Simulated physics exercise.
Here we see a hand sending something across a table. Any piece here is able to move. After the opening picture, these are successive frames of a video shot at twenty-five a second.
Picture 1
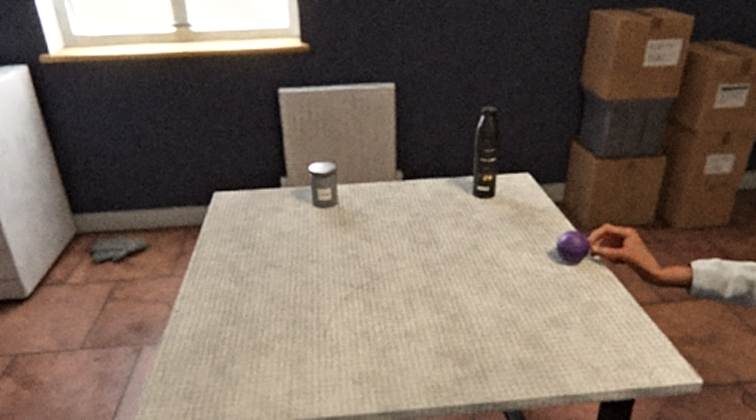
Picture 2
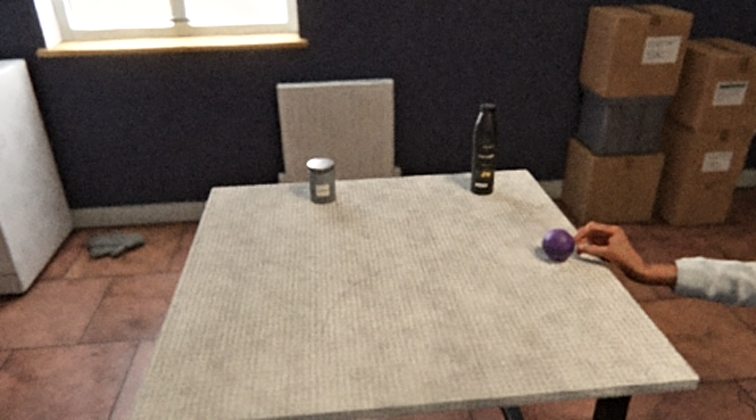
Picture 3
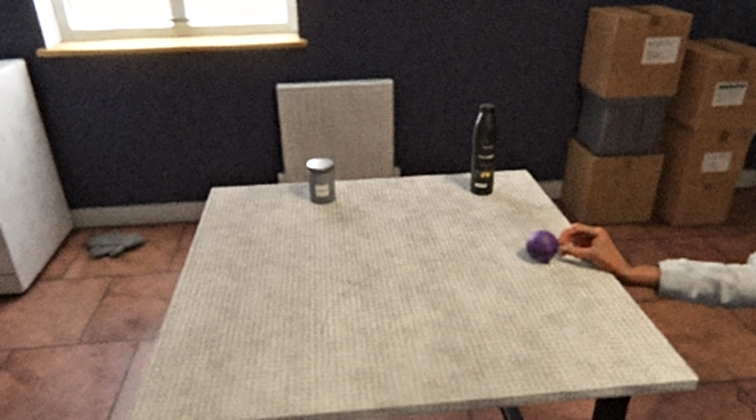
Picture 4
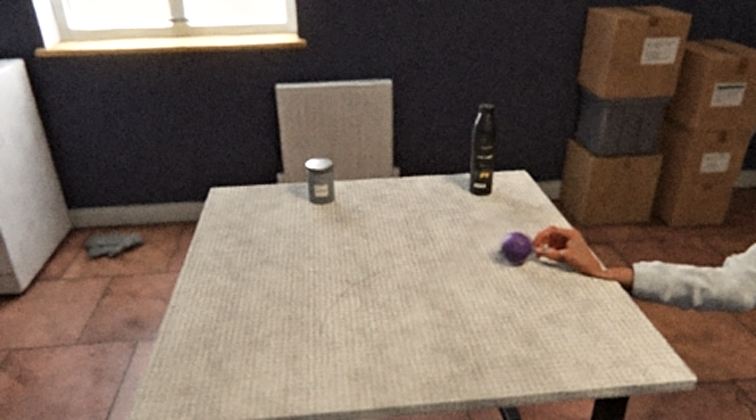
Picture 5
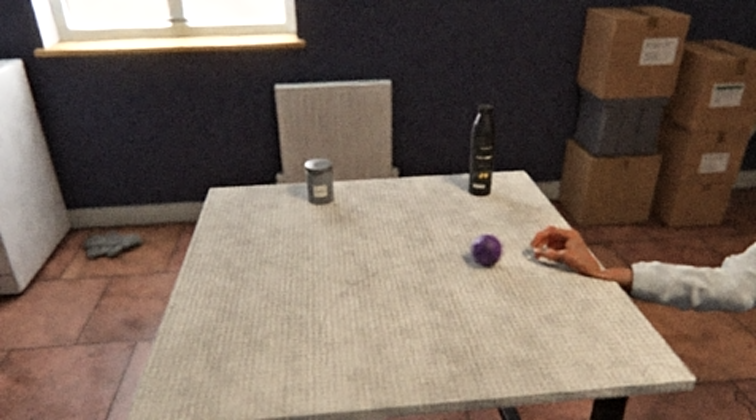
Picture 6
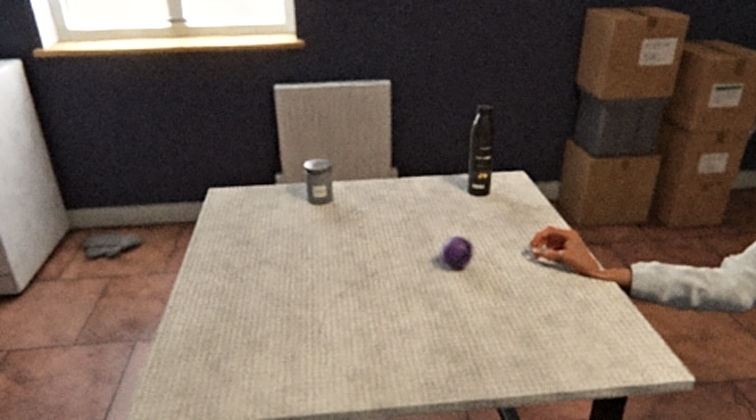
On a pale table near a grey can and a dark bottle, a hand at the right pushed a purple ball leftward, then let go and stayed back while the ball rolled farther left.
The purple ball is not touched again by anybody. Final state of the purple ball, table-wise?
Off.
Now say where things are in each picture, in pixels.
In the first picture, under the hand; purple ball (573, 247).
In the second picture, under the hand; purple ball (558, 244).
In the third picture, under the hand; purple ball (542, 246).
In the fourth picture, purple ball (517, 248).
In the fifth picture, purple ball (487, 250) shifted about its own width.
In the sixth picture, purple ball (457, 252) shifted well along.
Then, 0.20 s on from there, purple ball shifted well along near (313, 262).
Then, 0.40 s on from there, purple ball now off the table.
Then, 0.60 s on from there, things are still on the move.
Then, 0.80 s on from there, as before.
In the end, off the table, purple ball.
